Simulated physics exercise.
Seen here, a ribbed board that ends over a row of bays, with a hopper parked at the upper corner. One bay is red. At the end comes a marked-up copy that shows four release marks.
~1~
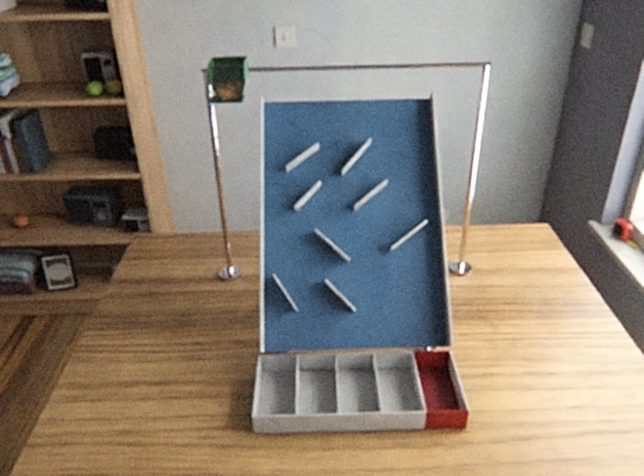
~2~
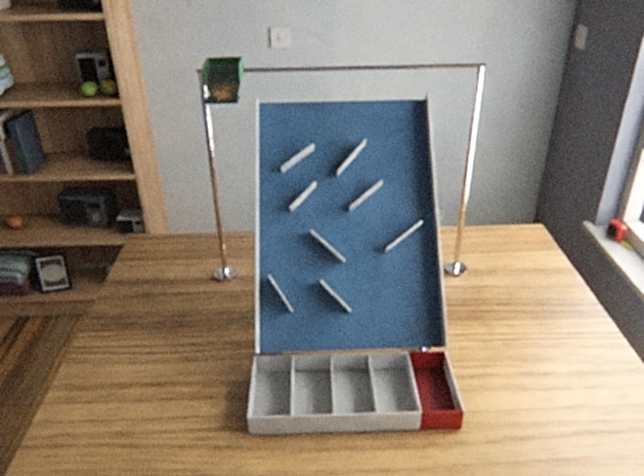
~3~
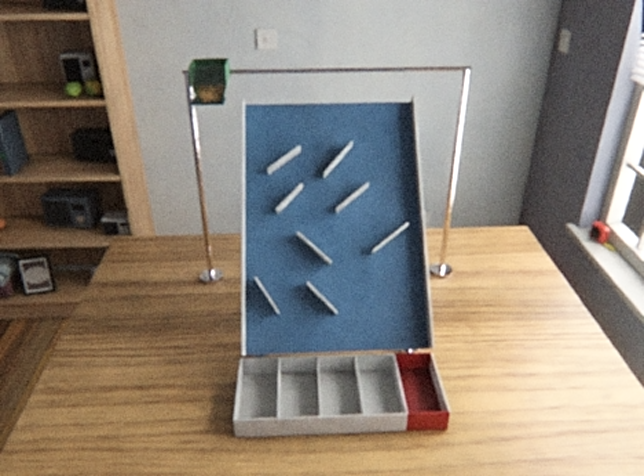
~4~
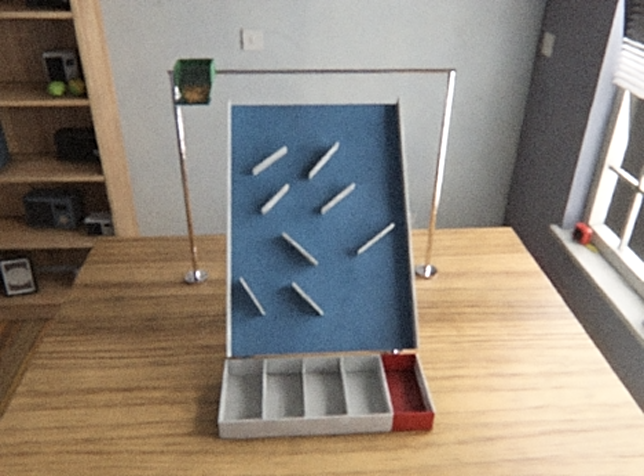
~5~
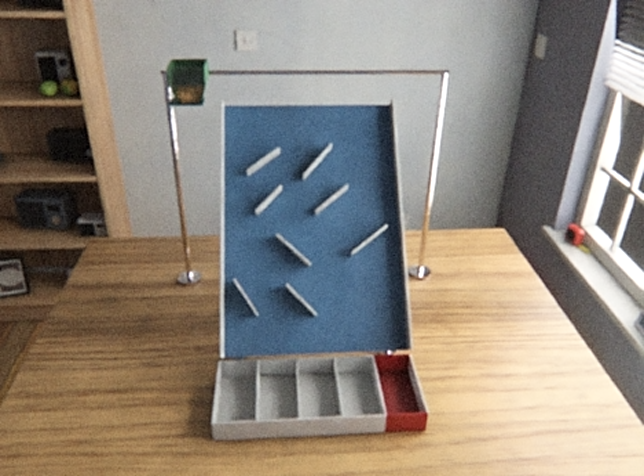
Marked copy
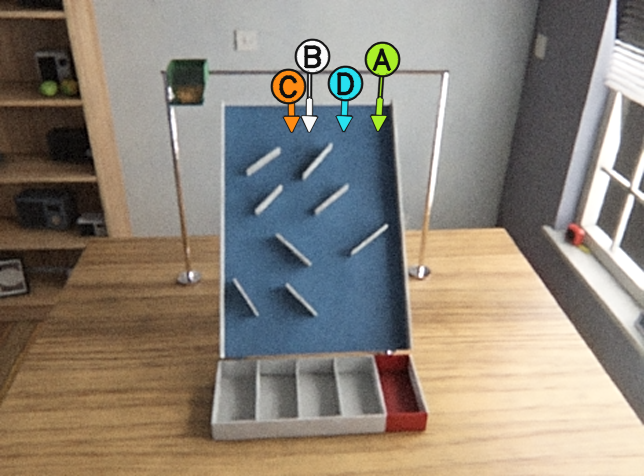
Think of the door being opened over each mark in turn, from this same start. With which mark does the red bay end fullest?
The answer is mark A.
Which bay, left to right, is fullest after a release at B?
The fourth.
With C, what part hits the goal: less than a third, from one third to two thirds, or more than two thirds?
Less than a third.
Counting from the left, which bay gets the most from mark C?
It is the fourth one.
On the marked copy, mark A meets the board at (378, 125); mark B meets the board at (309, 126); mark C meets the board at (291, 126); mark D meets the board at (343, 125).
With A, about a third in the red bay, about half in other bays, a small part outside the box.
With B, a small part in the red bay, nearly all in other bays.
With C, about a quarter in the red bay, most in other bays, a stray few outside the box.
With D, a stray few in the red bay, nearly all in other bays.
